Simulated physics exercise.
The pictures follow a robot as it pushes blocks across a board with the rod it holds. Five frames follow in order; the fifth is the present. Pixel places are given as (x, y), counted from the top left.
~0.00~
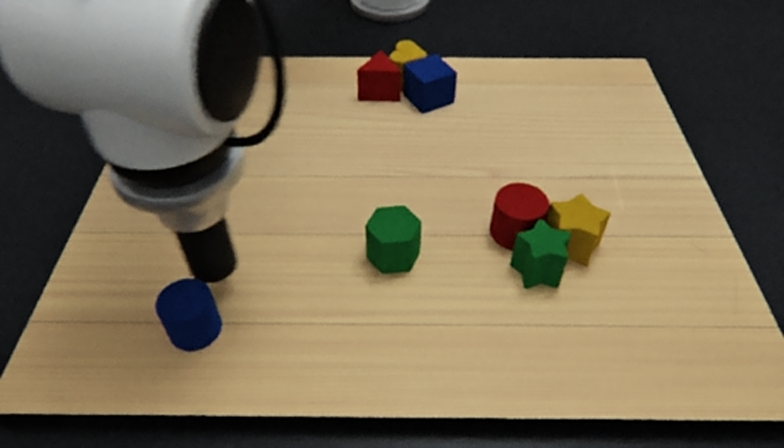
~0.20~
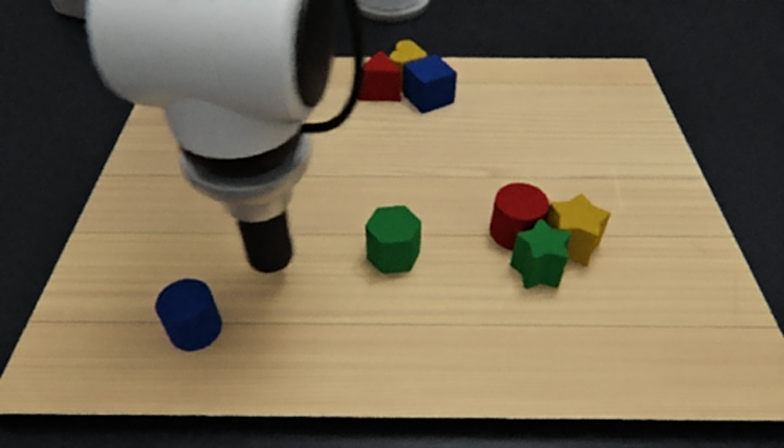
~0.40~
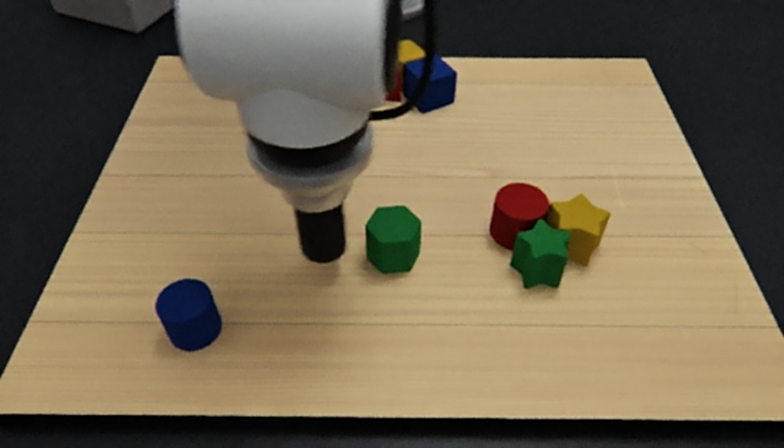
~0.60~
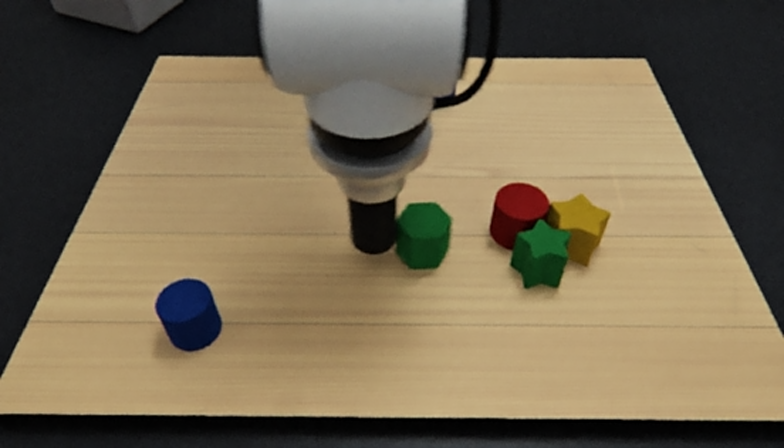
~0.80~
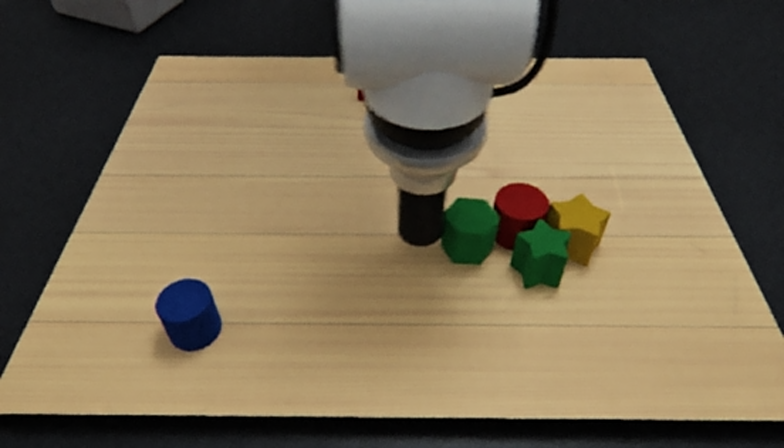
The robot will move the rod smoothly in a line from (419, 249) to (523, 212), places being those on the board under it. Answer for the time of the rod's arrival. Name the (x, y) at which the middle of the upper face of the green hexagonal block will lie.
About (549, 214).
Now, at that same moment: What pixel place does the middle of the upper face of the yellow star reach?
About (635, 217).
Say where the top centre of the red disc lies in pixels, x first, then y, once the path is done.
Its top centre lands on (590, 193).
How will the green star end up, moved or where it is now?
It travels a centimetre or more.
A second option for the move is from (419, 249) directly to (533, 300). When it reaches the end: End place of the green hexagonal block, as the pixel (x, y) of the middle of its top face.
Its top centre is at about (539, 226).
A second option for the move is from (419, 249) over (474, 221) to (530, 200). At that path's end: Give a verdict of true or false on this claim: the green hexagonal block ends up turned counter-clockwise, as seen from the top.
False - the claim does not hold.
The first path, step by step. One third of the way, rod (459, 217); green hexagonal block (508, 214), turned 35° clockwise; red disc (553, 196); yellow star (602, 213), turned 35° clockwise.
Two thirds of the way, rod (494, 205); green hexagonal block (538, 213), turned 70° clockwise; red disc (580, 194); green star (559, 247), turned 15° clockwise; yellow star (626, 215), turned 40° clockwise.
At the end, rod (527, 193); green hexagonal block (549, 214), turned 85° clockwise; red disc (590, 193); green star (563, 248), turned 25° clockwise; yellow star (635, 217), turned 45° clockwise.
